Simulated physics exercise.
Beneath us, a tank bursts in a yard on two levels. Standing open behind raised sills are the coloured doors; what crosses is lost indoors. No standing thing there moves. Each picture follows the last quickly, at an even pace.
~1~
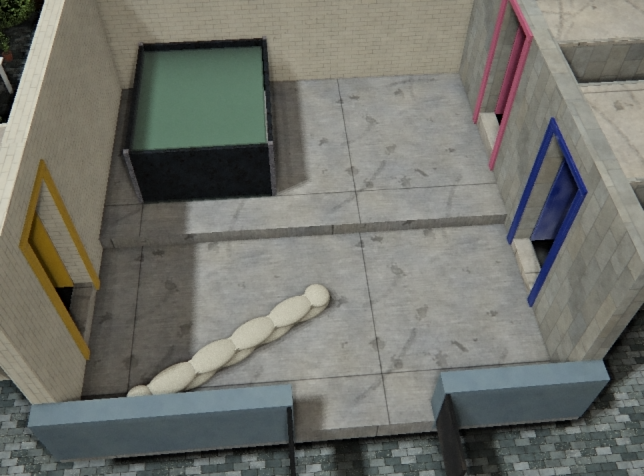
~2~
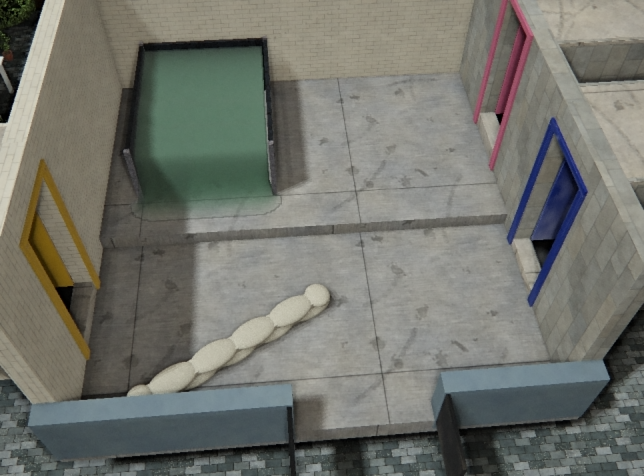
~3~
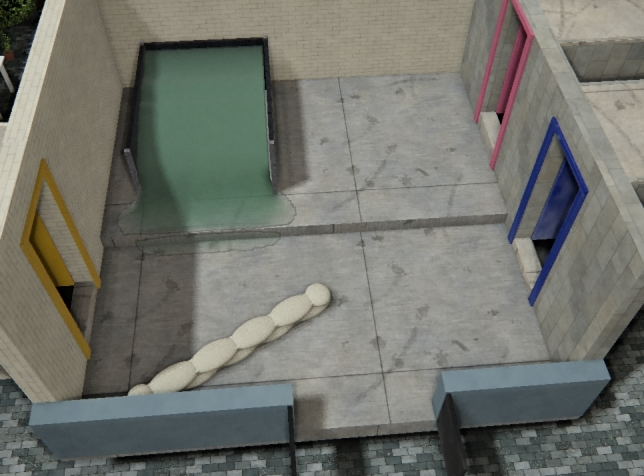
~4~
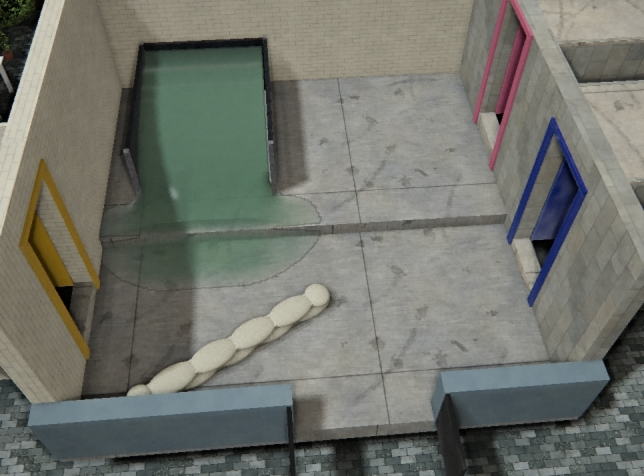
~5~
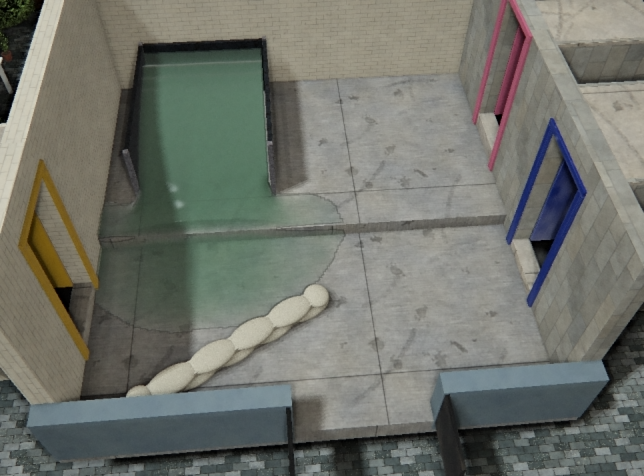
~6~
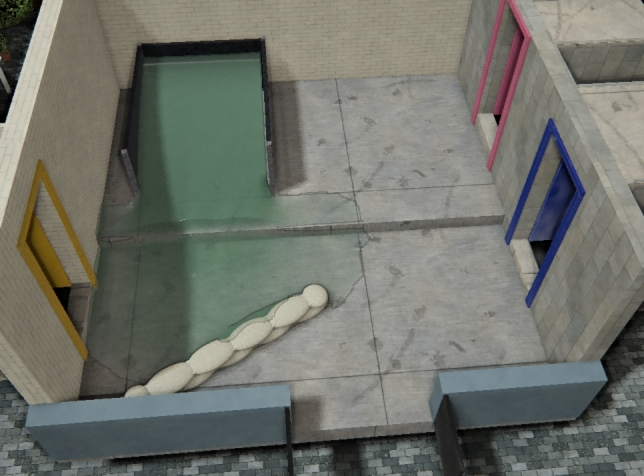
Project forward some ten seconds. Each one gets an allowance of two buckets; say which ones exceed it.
Going through them: The yellow door exceeds it; the pink door does not exceed it; the blue door exceeds it.
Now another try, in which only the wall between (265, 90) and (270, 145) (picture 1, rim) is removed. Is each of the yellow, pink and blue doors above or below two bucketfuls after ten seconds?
Yellow door: Below, pink door: Above, blue door: Above.
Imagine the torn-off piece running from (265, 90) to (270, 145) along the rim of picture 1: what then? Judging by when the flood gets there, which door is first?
My pick: The pink one.
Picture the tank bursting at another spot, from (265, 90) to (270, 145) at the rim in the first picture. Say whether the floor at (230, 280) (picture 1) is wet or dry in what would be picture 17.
Answer: Bone-dry.
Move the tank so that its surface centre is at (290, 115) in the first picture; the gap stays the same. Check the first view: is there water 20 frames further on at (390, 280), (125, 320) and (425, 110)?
Point by point: Swamped; swamped; still bare.
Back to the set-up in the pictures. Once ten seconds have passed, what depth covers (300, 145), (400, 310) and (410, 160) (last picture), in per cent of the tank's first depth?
I'd say around 0 per cent, then 12 per cent, then 0 per cent.
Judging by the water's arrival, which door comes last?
The pink-painted one.
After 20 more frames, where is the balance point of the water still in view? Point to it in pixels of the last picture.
Close to pixel (250, 276).
A moment on, water covers 40 % of the floor; the yellow door wet at the sill, nothing in, the pink door not reached, the blue door not reached.
Next, water covers 55 % of the floor; the yellow door under two buckets in, the pink door not reached, the blue door not reached.
Then, water covers 60 % of the floor; the yellow door far over two buckets in, the pink door not reached, the blue door under two buckets in.
Later, water covers 75 % of the floor; the yellow door far over two buckets in, the pink door wet at the sill, nothing in, the blue door far over two buckets in.
In the end, water covers 75 % of the floor; the yellow door far over two buckets in, the pink door wet at the sill, nothing in, the blue door far over two buckets in.
